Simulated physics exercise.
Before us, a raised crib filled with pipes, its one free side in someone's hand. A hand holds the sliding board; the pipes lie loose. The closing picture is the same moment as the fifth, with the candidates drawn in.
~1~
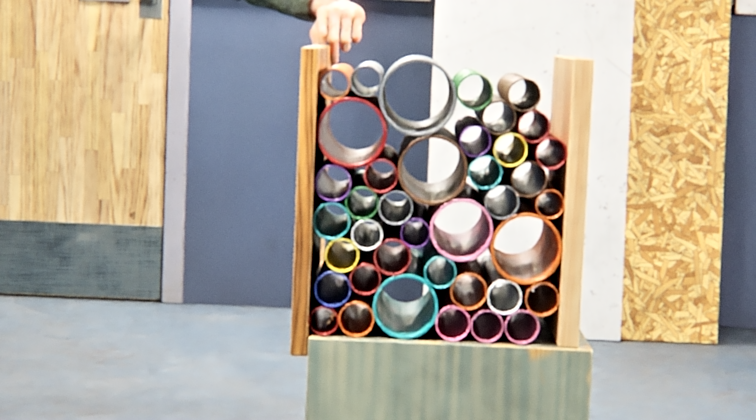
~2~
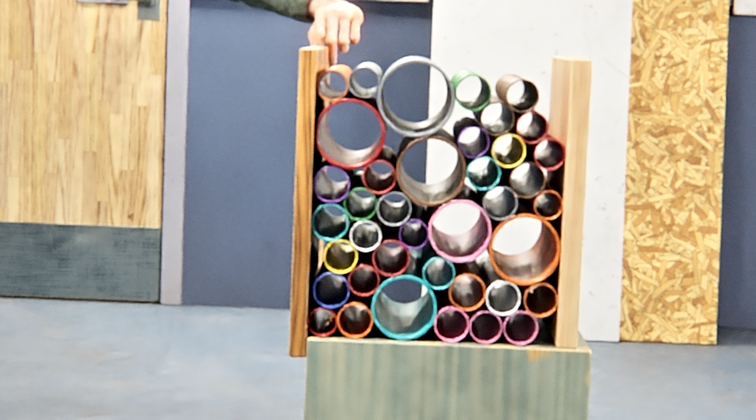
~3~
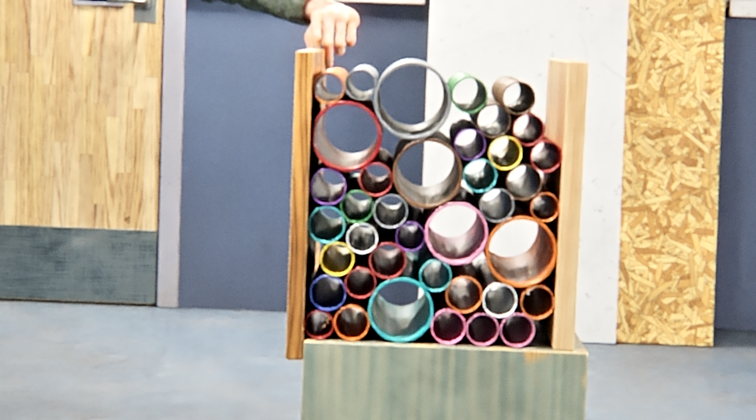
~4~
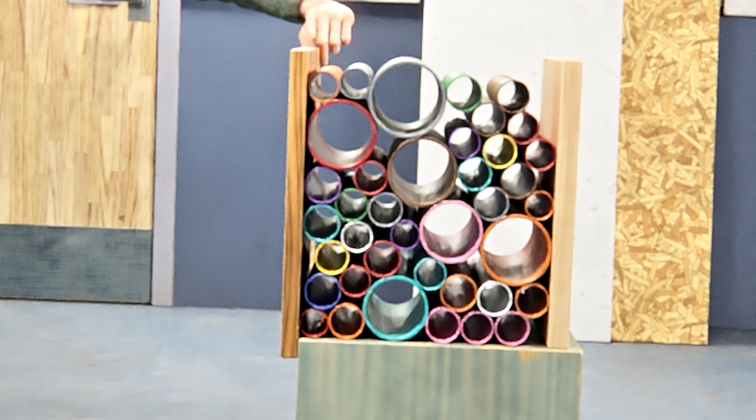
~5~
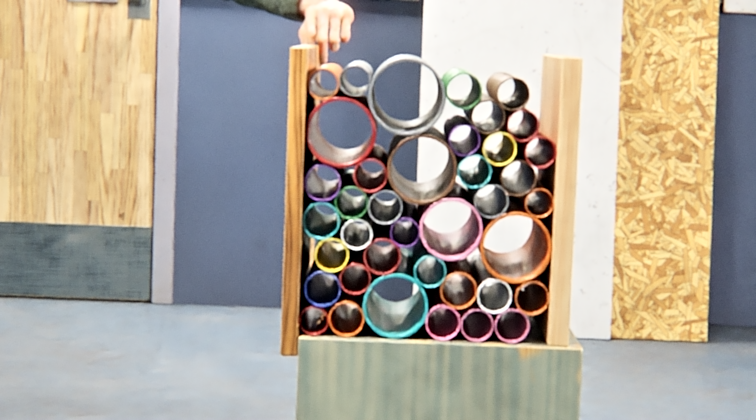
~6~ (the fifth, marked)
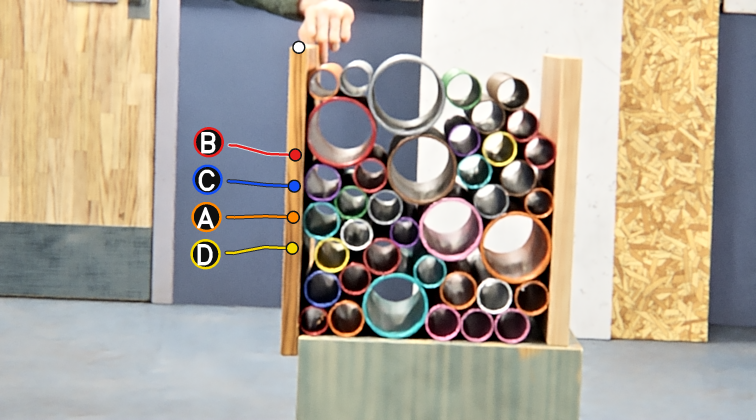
A hand stays nearly still atop the left board beside a stack of colourful loose pipes.
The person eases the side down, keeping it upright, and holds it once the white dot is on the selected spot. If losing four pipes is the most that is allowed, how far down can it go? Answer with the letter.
Stop at C.
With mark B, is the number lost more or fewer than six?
It loses fewer than six.
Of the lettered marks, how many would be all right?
The number is two.
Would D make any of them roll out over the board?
Yes, at D.
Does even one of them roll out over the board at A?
Yes, at A.
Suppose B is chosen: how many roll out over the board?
It comes to one.
On the marked copy, A at (294, 217); B at (296, 155); C at (295, 186); D at (293, 248); the white dot at (299, 47).
With C. Early on, top of the board (306, 110).
Further on, top of the board (303, 181).
At the end, top of the board (303, 186), one out over the board.
As for the rest, A more than four out over the board; B one out over the board; D more than four out over the board.
